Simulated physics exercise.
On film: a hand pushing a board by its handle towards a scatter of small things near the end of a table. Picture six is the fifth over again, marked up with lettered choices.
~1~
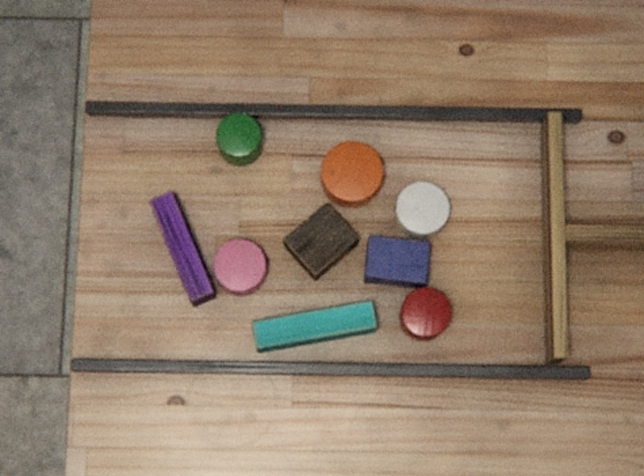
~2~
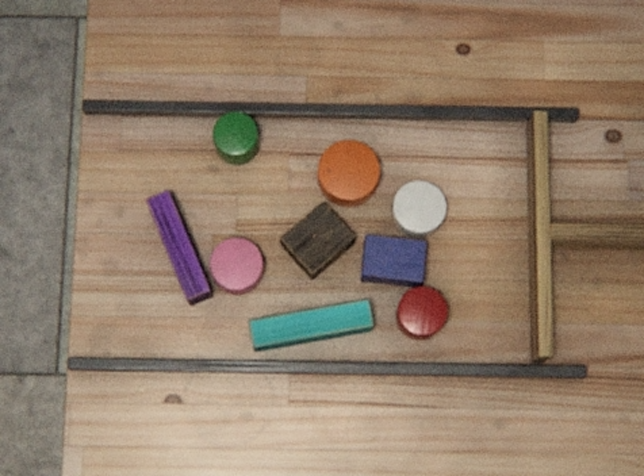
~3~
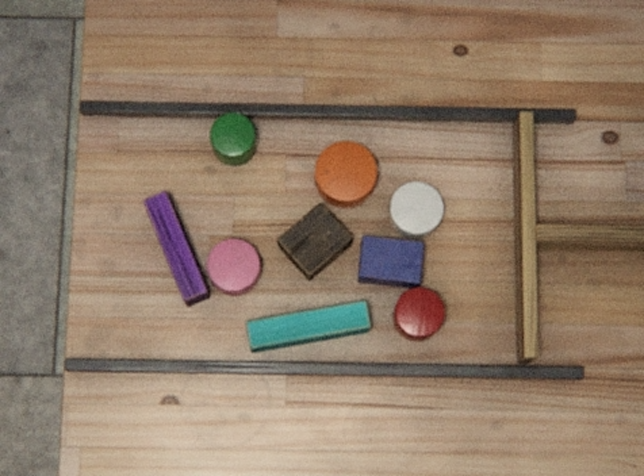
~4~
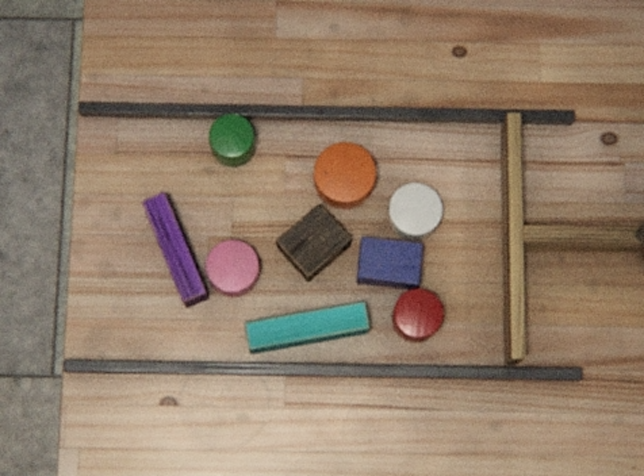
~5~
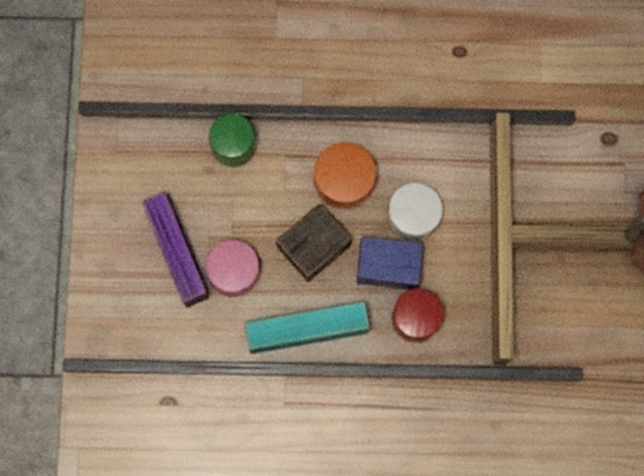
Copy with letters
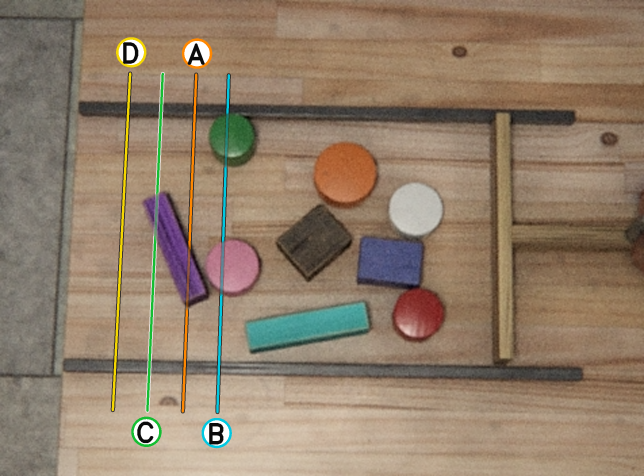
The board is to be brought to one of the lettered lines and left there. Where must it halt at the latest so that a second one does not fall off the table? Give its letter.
No second one falls up to A.
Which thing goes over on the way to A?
The purple stick goes over.
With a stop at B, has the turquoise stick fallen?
No.
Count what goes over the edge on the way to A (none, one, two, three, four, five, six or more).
One.
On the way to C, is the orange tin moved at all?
By then, yes.
On the marked copy, A at (190, 238); B at (223, 239); C at (155, 238); D at (122, 237).
Taking A. A third of the way, board (392, 231); turquoise stick (273, 331); red tin (357, 315).
Two thirds of the way, board (277, 229); purple stick (127, 255); pink tin (160, 289).
When it is over, board (192, 227); purple stick over the edge; turquoise stick (74, 342); one fallen.
As for the rest, B is within the limit but short; C drops three; D drops four.
